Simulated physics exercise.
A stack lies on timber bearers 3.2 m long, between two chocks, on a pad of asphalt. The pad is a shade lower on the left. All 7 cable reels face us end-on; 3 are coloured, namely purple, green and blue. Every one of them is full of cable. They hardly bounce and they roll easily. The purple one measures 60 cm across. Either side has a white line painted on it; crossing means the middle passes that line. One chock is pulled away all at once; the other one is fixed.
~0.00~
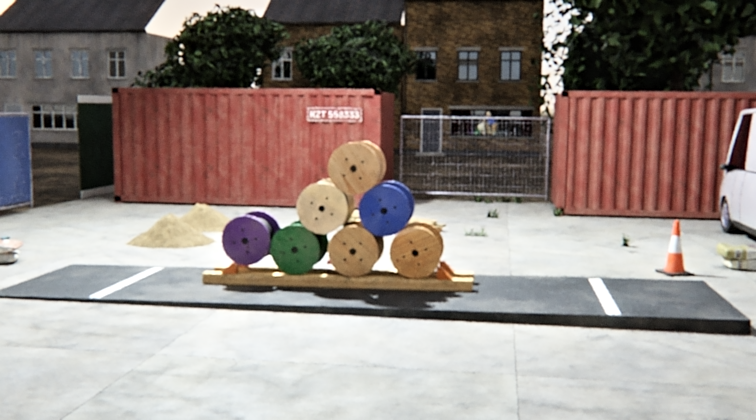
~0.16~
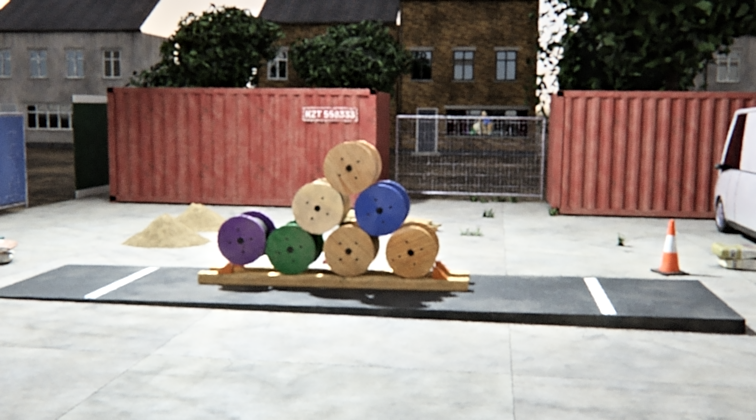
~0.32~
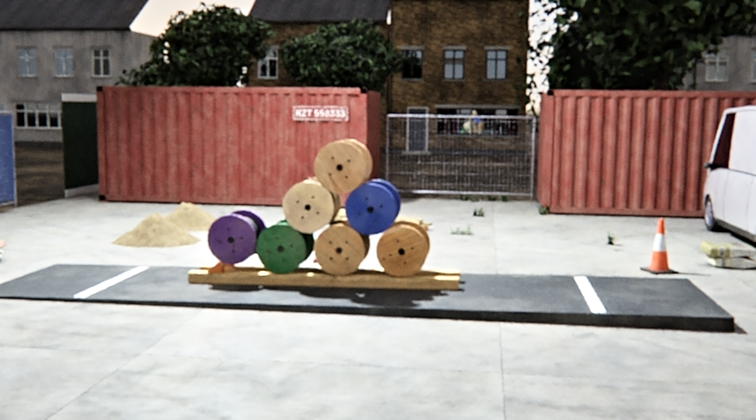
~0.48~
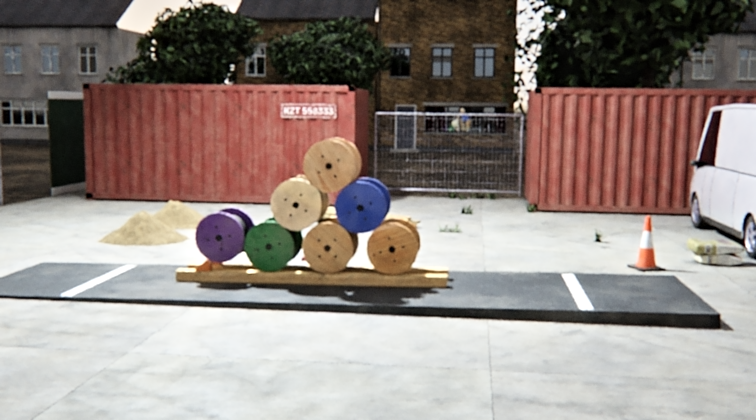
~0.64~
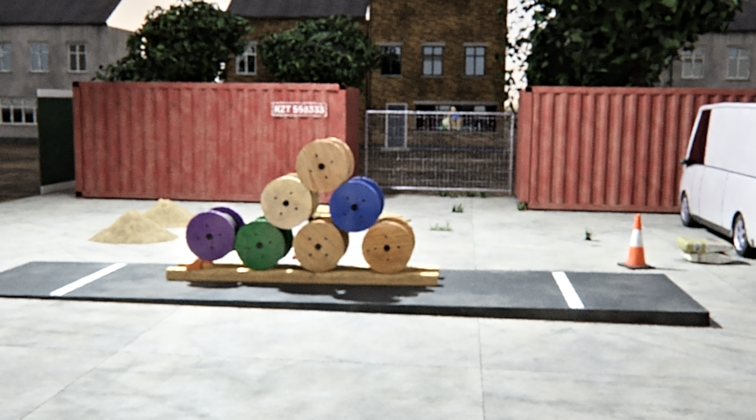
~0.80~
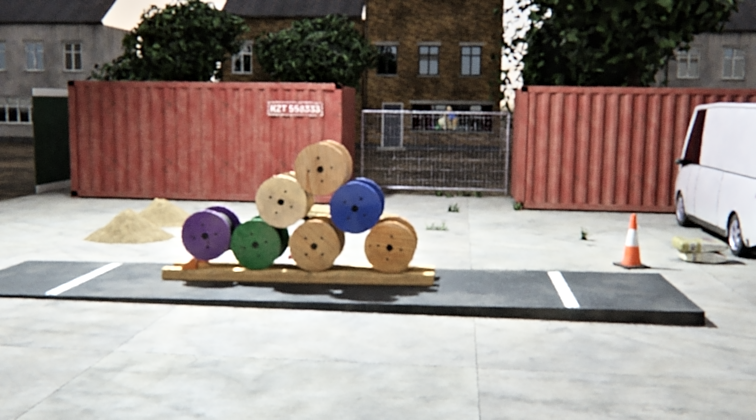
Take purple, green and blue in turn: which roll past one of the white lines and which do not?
The purple one never gets past a line; as for the green one, it never gets past a line; and the blue one never gets past a line.
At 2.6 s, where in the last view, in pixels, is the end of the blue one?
I'd point to somewhere near (361, 247).
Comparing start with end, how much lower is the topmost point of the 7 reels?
About 45 cm lower.
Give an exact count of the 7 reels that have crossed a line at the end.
1 in all.
Then, 1.6 s in, purple is on the bearers, 55 cm from the bearers' left end; green is on the bearers, 115 cm from the bearers' left end; blue is on the bearers, 80 cm from the bearers' right end, rolling left; 0 past a line.
Then, 2.6 s in, blue is on the bearers, 85 cm from the bearers' right end; still the same for purple, green; 0 past a line.
Then, 3.8 s in, still the same for purple, green, blue; 1 past a line.
In the end (5.1 s), purple is on the bearers, 55 cm from the bearers' left end; green is on the bearers, 115 cm from the bearers' left end; blue is on the bearers, 85 cm from the bearers' right end; 1 past a line.
